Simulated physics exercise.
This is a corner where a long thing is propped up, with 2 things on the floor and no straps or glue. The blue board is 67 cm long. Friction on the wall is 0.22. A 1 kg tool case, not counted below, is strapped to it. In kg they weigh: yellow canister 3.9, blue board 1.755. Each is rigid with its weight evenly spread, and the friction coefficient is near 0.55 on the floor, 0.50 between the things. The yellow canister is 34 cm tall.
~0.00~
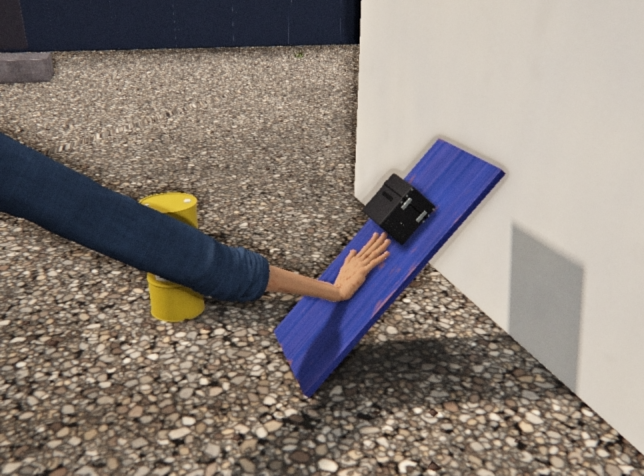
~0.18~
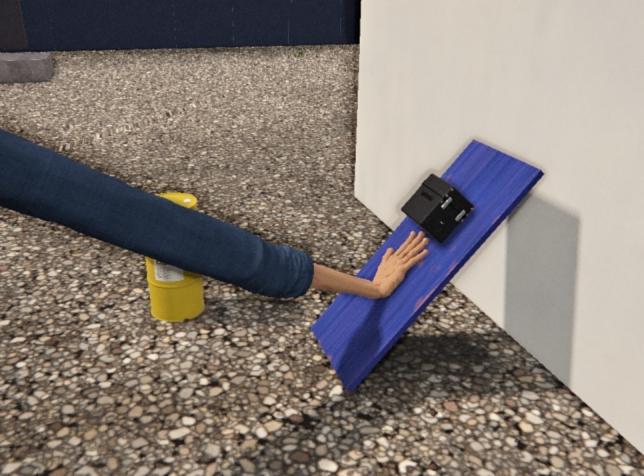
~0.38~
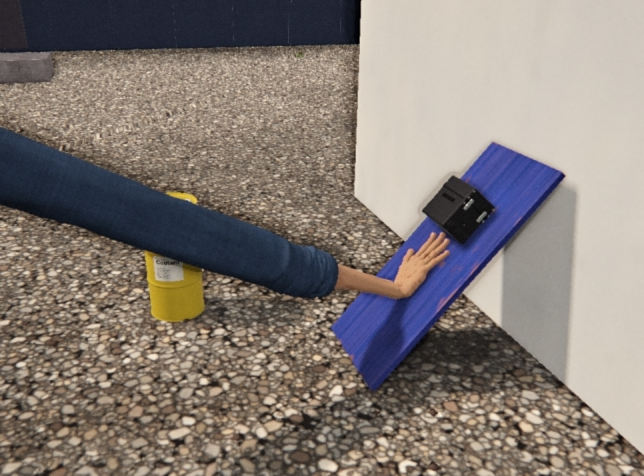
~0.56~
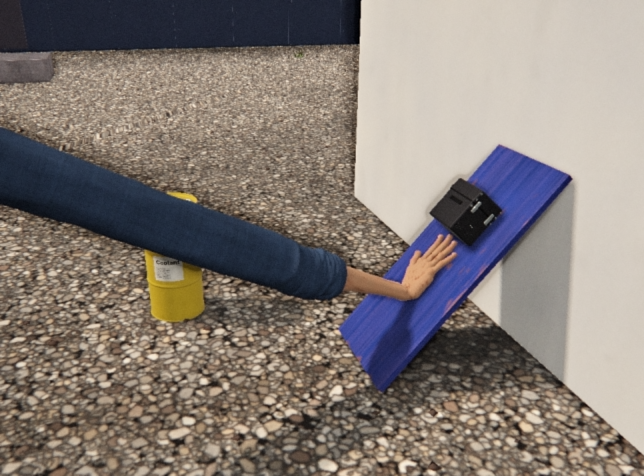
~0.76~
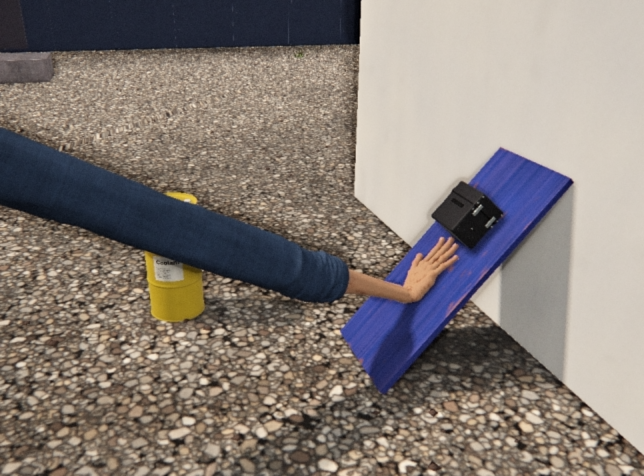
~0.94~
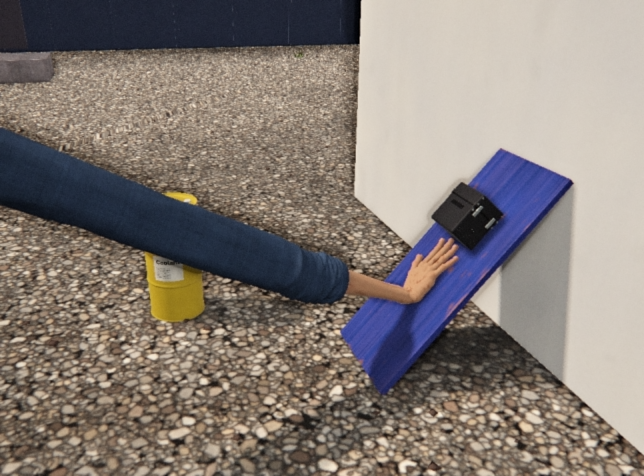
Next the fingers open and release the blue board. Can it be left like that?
In the end the board holds.
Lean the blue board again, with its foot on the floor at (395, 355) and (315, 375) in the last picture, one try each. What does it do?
In the first case it remains leaning; in the second case it slides down.
After 1.04 s, no change.
After 1.44 s, blue board resting near (445, 265).
In the end (2.2 s), both under 10 cm from the start. At the end, from the last picture's camera, blue board near (445, 265). The board remains leaning.
